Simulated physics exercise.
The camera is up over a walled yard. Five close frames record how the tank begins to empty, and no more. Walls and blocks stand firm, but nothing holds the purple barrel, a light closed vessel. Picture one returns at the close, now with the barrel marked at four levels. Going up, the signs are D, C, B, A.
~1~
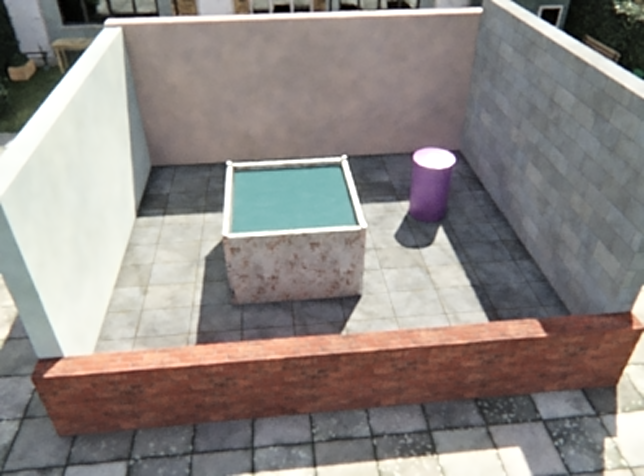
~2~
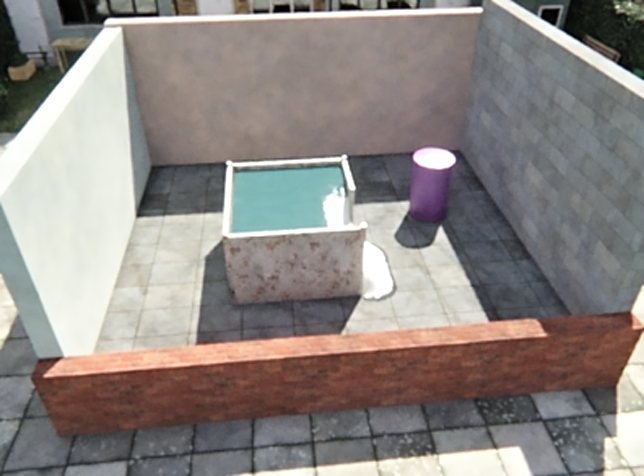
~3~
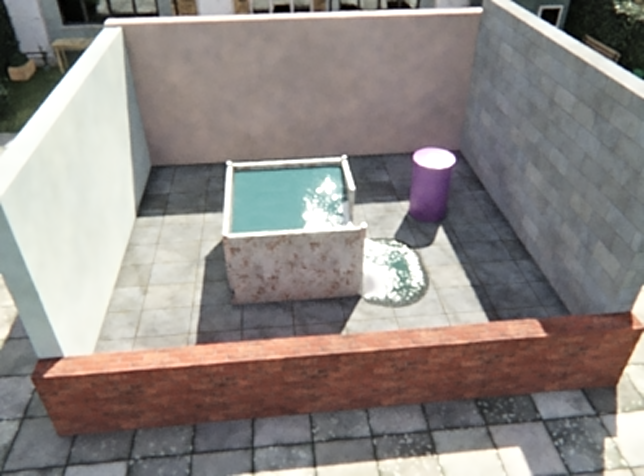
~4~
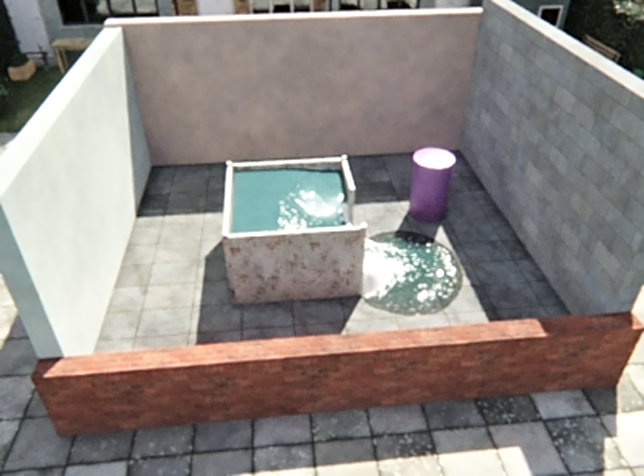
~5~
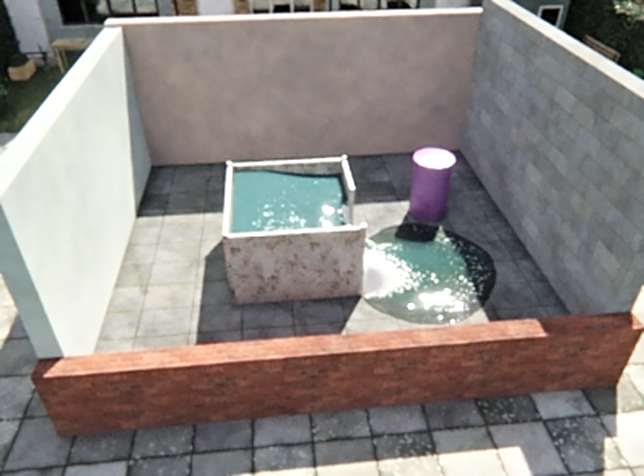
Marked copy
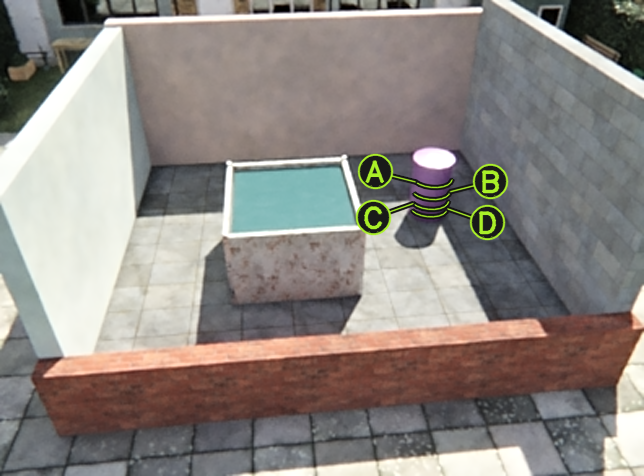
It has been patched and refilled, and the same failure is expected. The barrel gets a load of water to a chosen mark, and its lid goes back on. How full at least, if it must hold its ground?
The limit is C.
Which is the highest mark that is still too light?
That is mark D.
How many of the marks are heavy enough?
Three.
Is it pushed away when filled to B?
No.
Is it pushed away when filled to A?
No, that is safe.
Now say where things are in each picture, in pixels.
The first frame shows lid of the purple barrel at (434, 158); tank full, its middle at (291, 199).
In the second frame, 2 % of the ground under water, its edge towards the barrel at (371, 247).
In the third frame, 4 % of the ground under water, its edge towards the barrel at (403, 246).
In the fourth frame, 7 % of the ground under water, its edge towards the barrel at (408, 234).
The fifth frame shows lid of the purple barrel at (434, 158); 11 % of the ground under water, its edge towards the barrel at (428, 228).
In lime, A at (437, 187); B at (435, 199); C at (434, 209); D at (433, 216); from the bottom up D, C, B, A.
For mark A, it does not move.
For mark B, it does not move.
For mark C, it does not move.
For mark D, it is pushed about half its own width away.
